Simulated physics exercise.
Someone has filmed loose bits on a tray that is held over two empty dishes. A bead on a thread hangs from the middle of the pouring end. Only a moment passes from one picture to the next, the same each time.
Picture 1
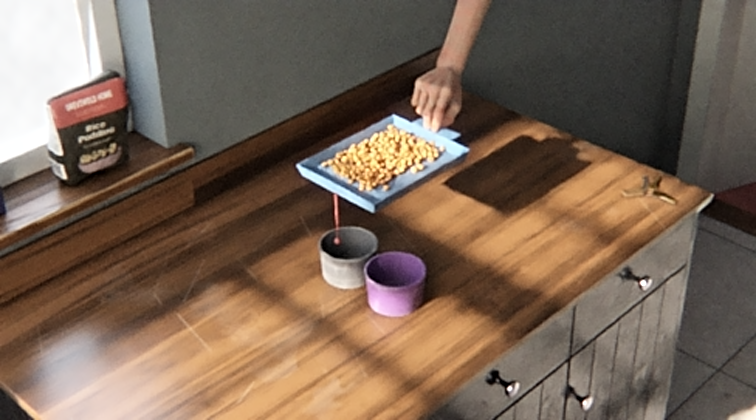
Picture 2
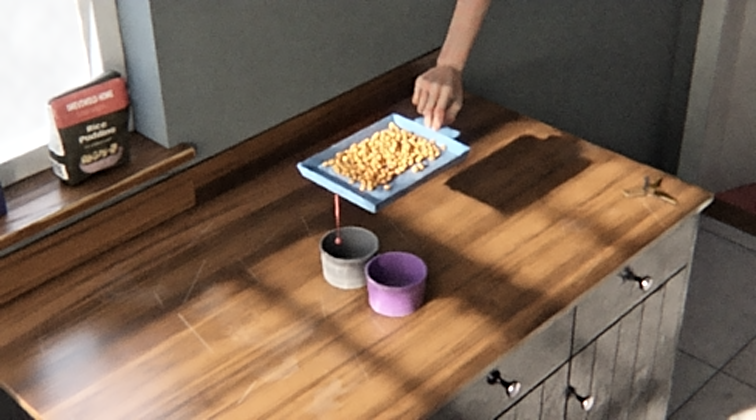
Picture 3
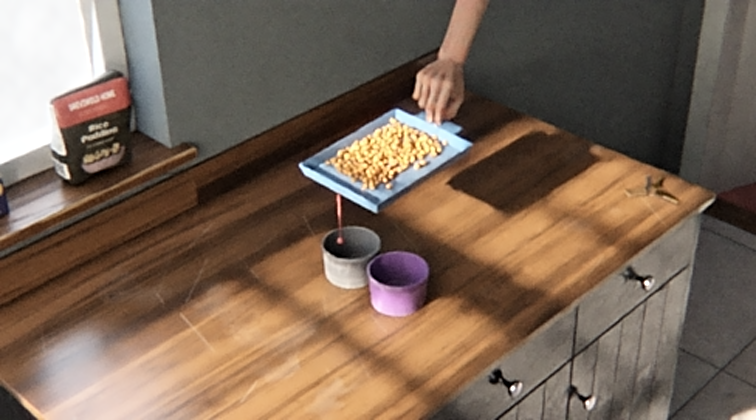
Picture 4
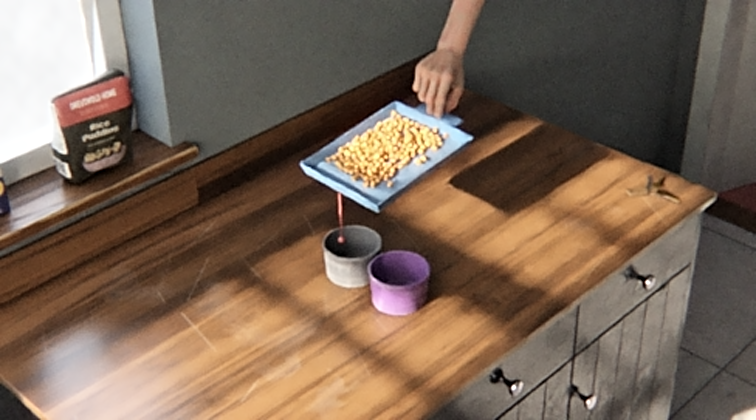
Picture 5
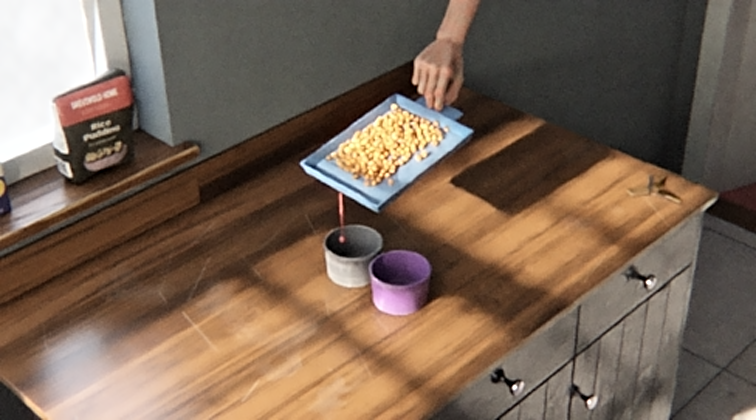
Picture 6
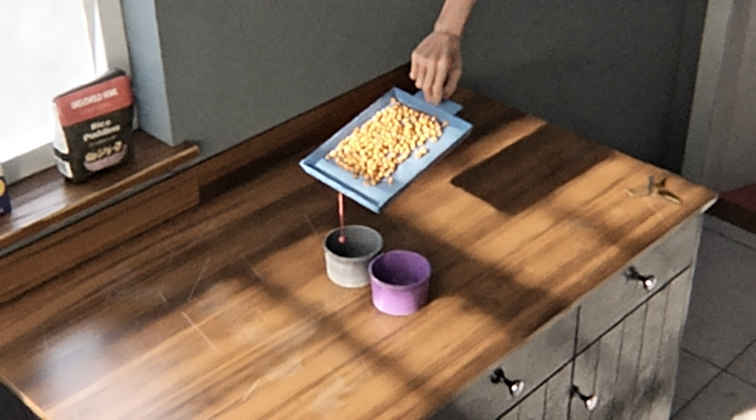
In the video, a hand holds a blue tray of roasted chickpeas above a gray dish and a purple dish on a wooden counter, slowly tilting it slightly toward its right front corner while the chickpeas stay on it.
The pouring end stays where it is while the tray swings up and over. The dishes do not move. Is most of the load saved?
The two hold under half of the load.
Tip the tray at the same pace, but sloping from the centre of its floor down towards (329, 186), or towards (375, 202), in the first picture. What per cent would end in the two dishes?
The first gives 0 %, the second 50 %.
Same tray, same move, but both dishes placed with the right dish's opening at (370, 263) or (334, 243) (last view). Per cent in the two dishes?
Roughly 30 per cent, and 0 per cent.
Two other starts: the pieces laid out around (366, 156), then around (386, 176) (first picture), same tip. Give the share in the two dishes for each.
In turn 0 and 10 in a hundred.
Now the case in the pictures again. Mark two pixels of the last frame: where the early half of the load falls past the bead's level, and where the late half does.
First near (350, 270), later near (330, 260).
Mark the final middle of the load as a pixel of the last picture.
Near (332, 307).
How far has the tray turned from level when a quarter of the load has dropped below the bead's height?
At some 110 degrees.
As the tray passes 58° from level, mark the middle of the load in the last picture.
Close to (356, 164).
Shortly afterwards, tray tipped steeply; all but a few on the tray; only a few in the air.
Next, tray tipped right over; all but a few on the tray; only a few outside both; only a few in the air.
Some moments later, tray tipped past a quarter turn; a little in the right dish; only a few in the left dish; all but a few outside both.
In the end, tray tipped past a quarter turn; a little in the right dish; only a few in the left dish; all but a few outside both.
